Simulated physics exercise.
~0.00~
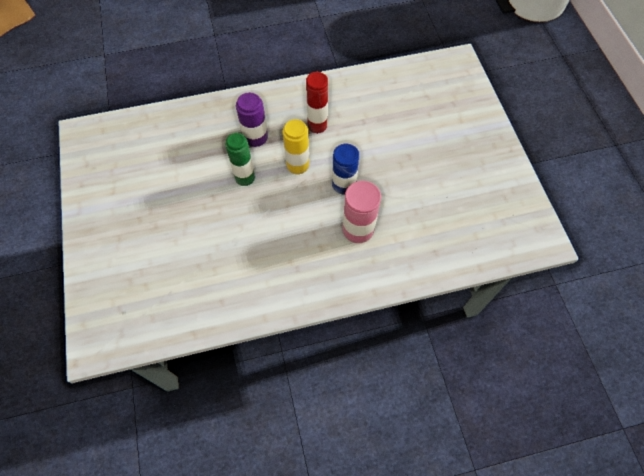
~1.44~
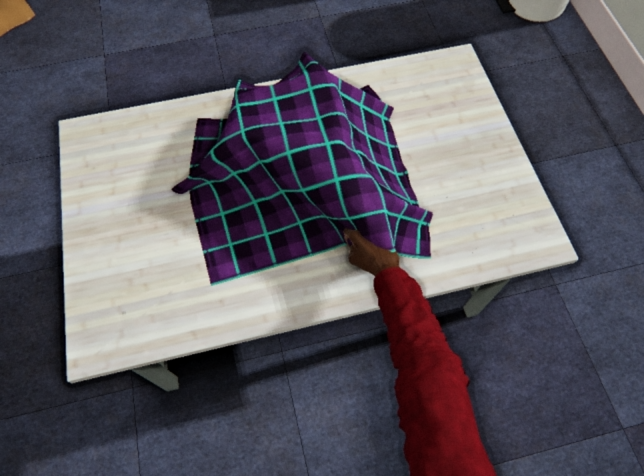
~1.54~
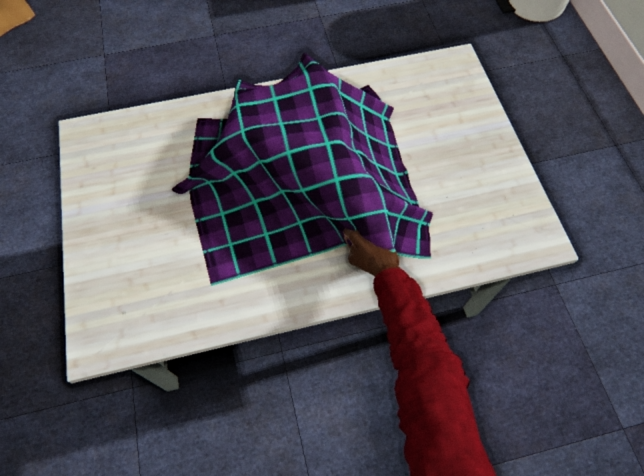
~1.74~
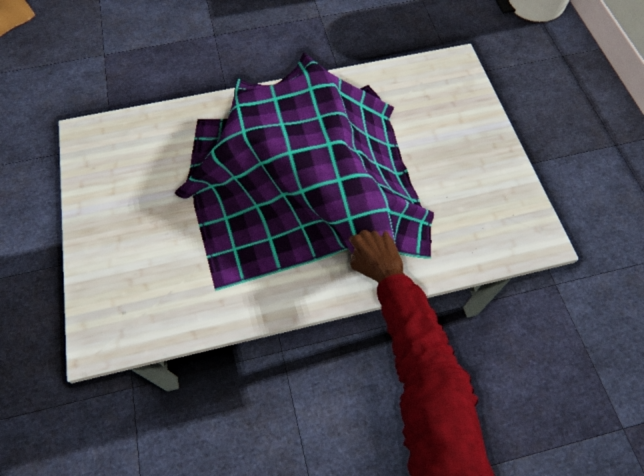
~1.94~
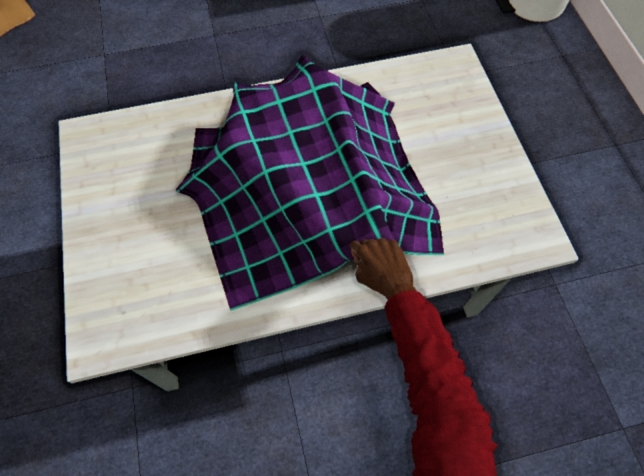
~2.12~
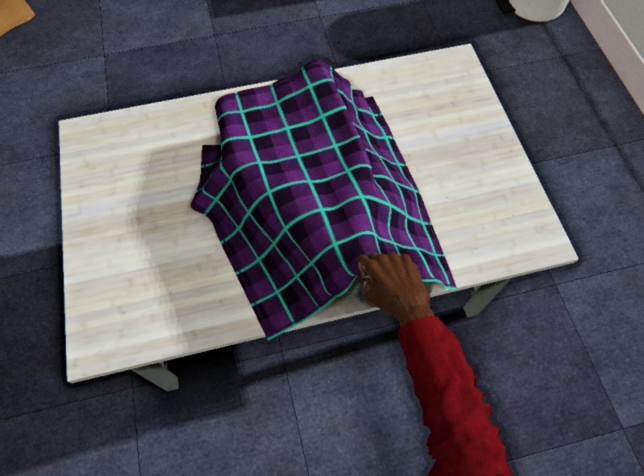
Six colourful containers standing on a desk, then under a purple checked cloth, a hand pulling its edge towards the camera.
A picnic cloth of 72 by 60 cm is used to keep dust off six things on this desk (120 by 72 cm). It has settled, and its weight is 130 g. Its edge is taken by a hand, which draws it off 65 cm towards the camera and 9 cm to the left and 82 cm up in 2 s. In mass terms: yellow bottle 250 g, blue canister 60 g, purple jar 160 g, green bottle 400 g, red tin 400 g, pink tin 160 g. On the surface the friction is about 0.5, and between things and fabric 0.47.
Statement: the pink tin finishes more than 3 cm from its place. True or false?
False.
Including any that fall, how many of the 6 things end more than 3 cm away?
Total: 0.
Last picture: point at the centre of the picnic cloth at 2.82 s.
Around (398, 389).
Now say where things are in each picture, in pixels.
The first picture shows blue canister (346, 154), 14 cm tall; green bottle (236, 140), 16 cm tall; red tin (317, 80), 18 cm tall; purple jar (249, 101), 14 cm tall; yellow bottle (295, 128), 16 cm tall; pink tin (363, 196), 16 cm tall.
The second picture shows picnic cloth corners (211, 286) (198, 118) (369, 85) (431, 259); grip (351, 246).
The third picture shows picnic cloth corners (211, 286) (198, 118); grip (351, 246).
The fourth picture shows picnic cloth corners (215, 291) (198, 119); grip (353, 251).
The fifth picture shows picnic cloth corners (231, 311) (196, 128); grip (359, 261).
The sixth picture shows picnic cloth corners (268, 340) (202, 146) (372, 96) (457, 289); grip (367, 277).
After 2.5 s, middle of the picnic cloth at (349, 240); nothing else has moved.
After 2.8 s, middle of the picnic cloth at (398, 389); nothing else has moved.
After 3.2 s, middle of the picnic cloth at a place out of view; blue canister 1 cm off its start at (351, 153).
After 3.5 s, middle of the picnic cloth at a place out of view; blue canister 1 cm off its start.
After 4.3 s, middle of the picnic cloth at a place out of view; pink tin 0 cm off its start at (364, 196), blue canister 1 cm off its start at (351, 154).
